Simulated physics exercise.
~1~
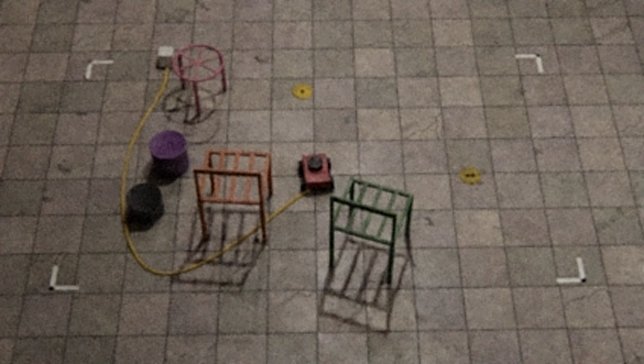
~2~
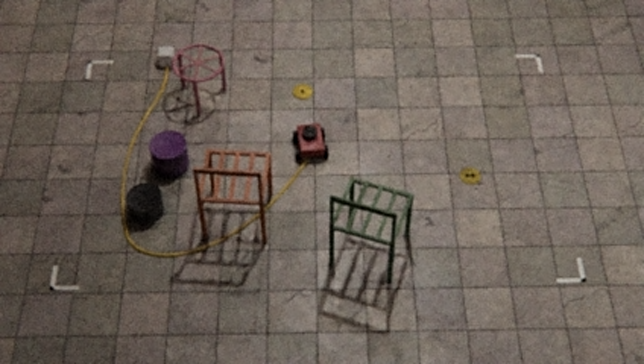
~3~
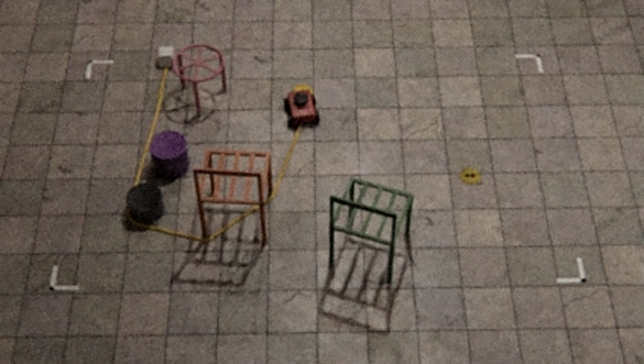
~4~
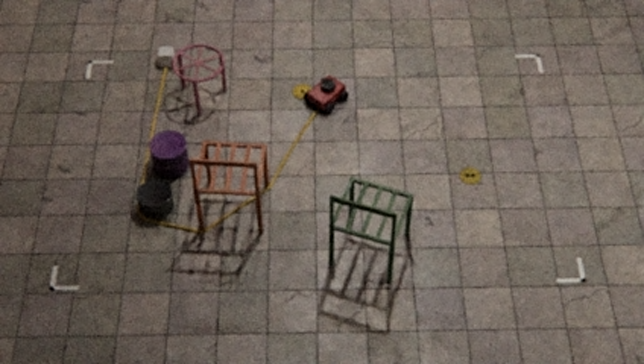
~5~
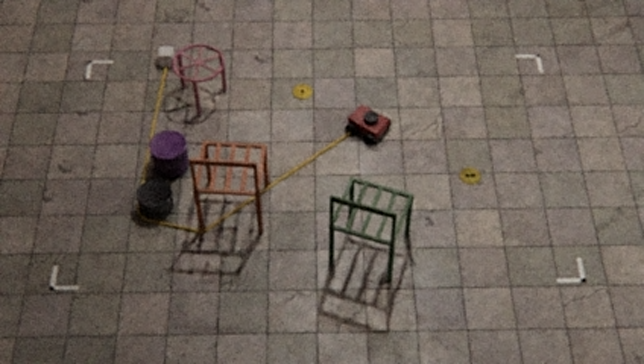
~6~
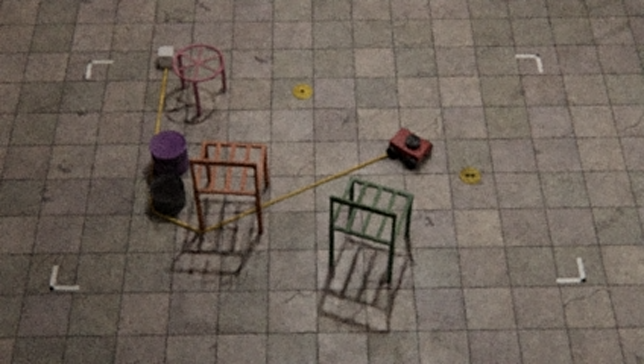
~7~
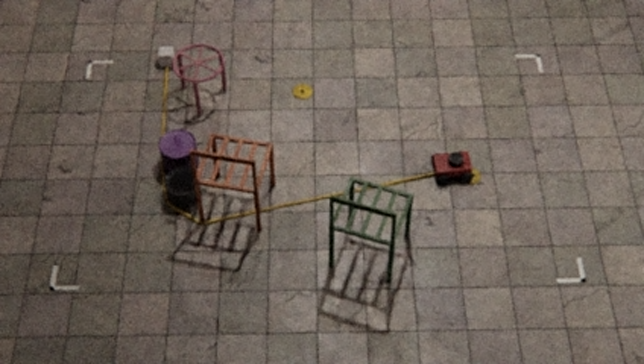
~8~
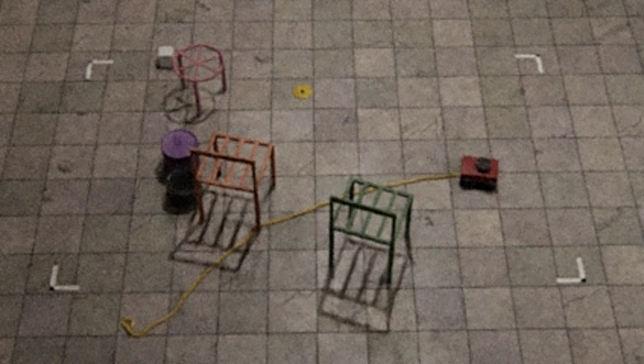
A small red cart towing a yellow lead past chairs, dragging a black bin and nudging other objects before the plug pulls out.
